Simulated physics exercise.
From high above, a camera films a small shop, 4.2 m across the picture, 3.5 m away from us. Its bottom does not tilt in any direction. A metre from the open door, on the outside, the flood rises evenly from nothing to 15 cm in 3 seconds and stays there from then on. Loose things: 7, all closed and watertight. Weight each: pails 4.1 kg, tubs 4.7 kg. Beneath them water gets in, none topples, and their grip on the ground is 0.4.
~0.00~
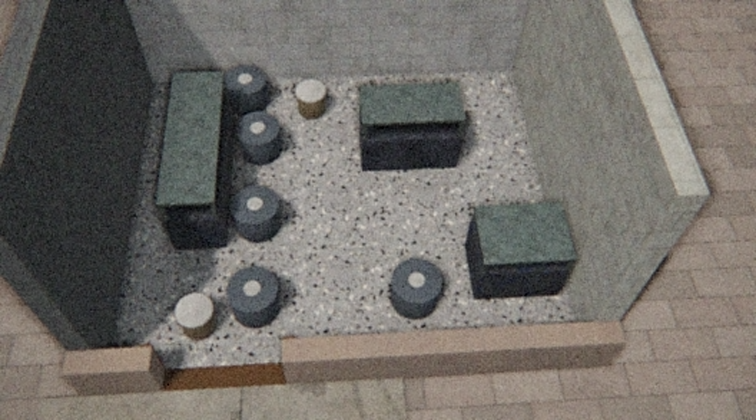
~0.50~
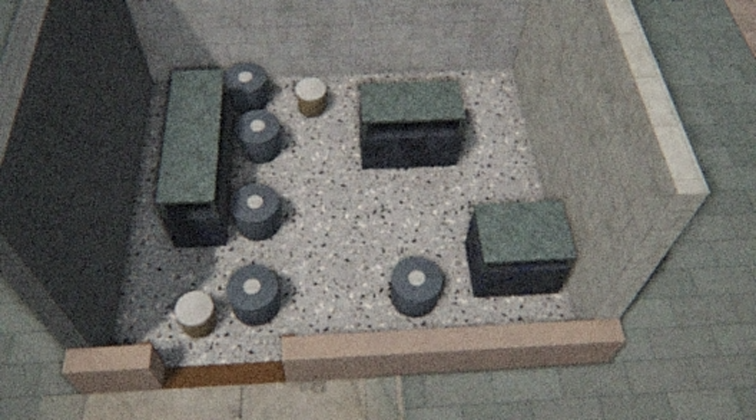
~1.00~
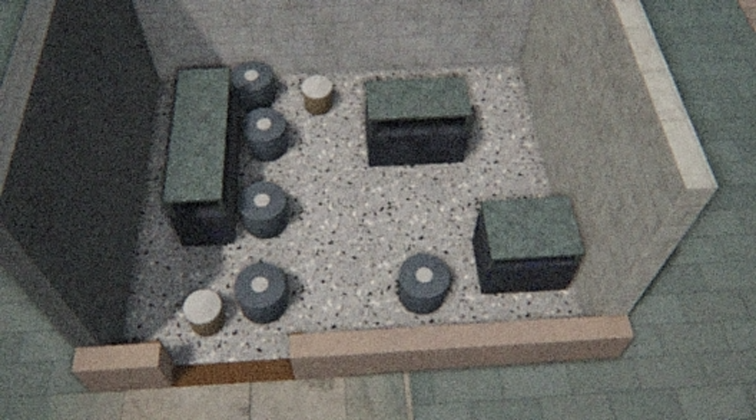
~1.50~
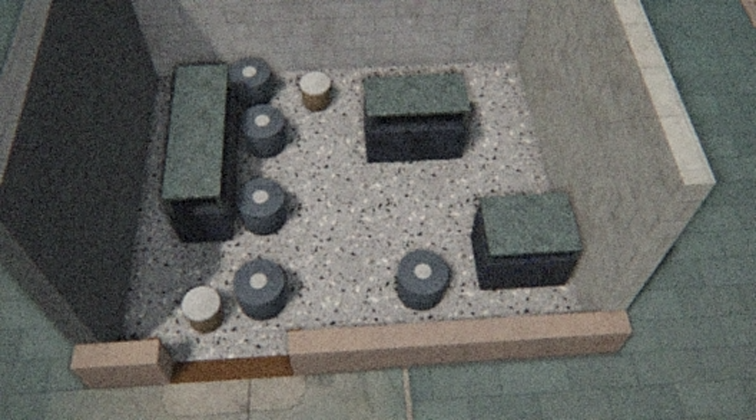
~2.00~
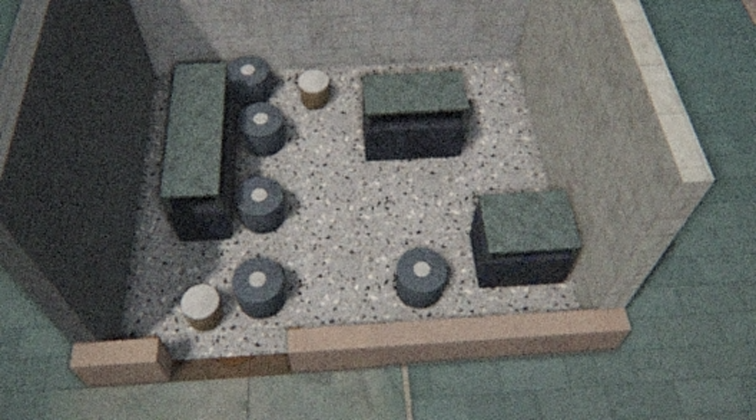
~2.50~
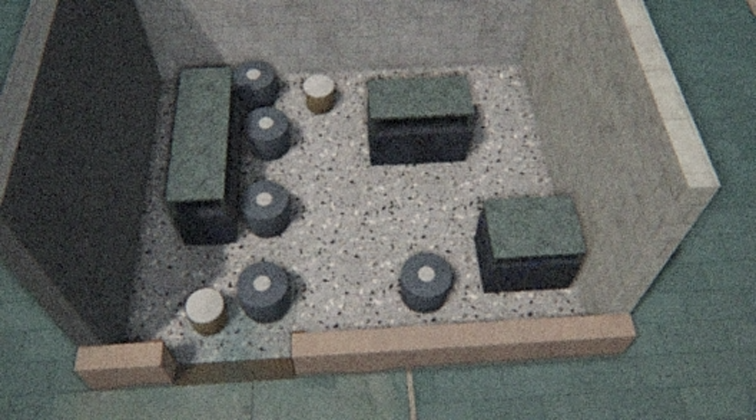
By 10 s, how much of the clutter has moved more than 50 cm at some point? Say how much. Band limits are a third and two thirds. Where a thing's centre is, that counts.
It will work out to two or more in three.
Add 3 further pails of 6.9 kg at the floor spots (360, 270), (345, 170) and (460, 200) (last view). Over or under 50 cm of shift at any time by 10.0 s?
First one stays inside the line, second one crosses the line, third one stays inside the line.
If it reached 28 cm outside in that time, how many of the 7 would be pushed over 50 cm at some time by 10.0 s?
That would give 5.
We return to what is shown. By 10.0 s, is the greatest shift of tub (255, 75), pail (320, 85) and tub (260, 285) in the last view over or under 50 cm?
Same order as the question: Smaller, greater, greater.
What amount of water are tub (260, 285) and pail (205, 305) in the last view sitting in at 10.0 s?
About 6 and 8 cm.
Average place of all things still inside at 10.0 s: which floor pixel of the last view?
Averaged position, last view: Near pixel (393, 142).
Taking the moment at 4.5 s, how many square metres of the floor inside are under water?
Close to 5.0 m2, I'd say.
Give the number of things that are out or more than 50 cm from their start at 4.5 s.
I count 3 of them.
After 3.5 s 1 of 7 are over 50 cm from their spots; 0 afloat.
After 4.5 s 3 of 7 are over 50 cm from their spots; 1 afloat.
After 7.0 s 4 of 7 are over 50 cm from their spots; 4 afloat.
After 10.0 s 5 of 7 are over 50 cm from their spots, and 5 have been at some point; 6 afloat.
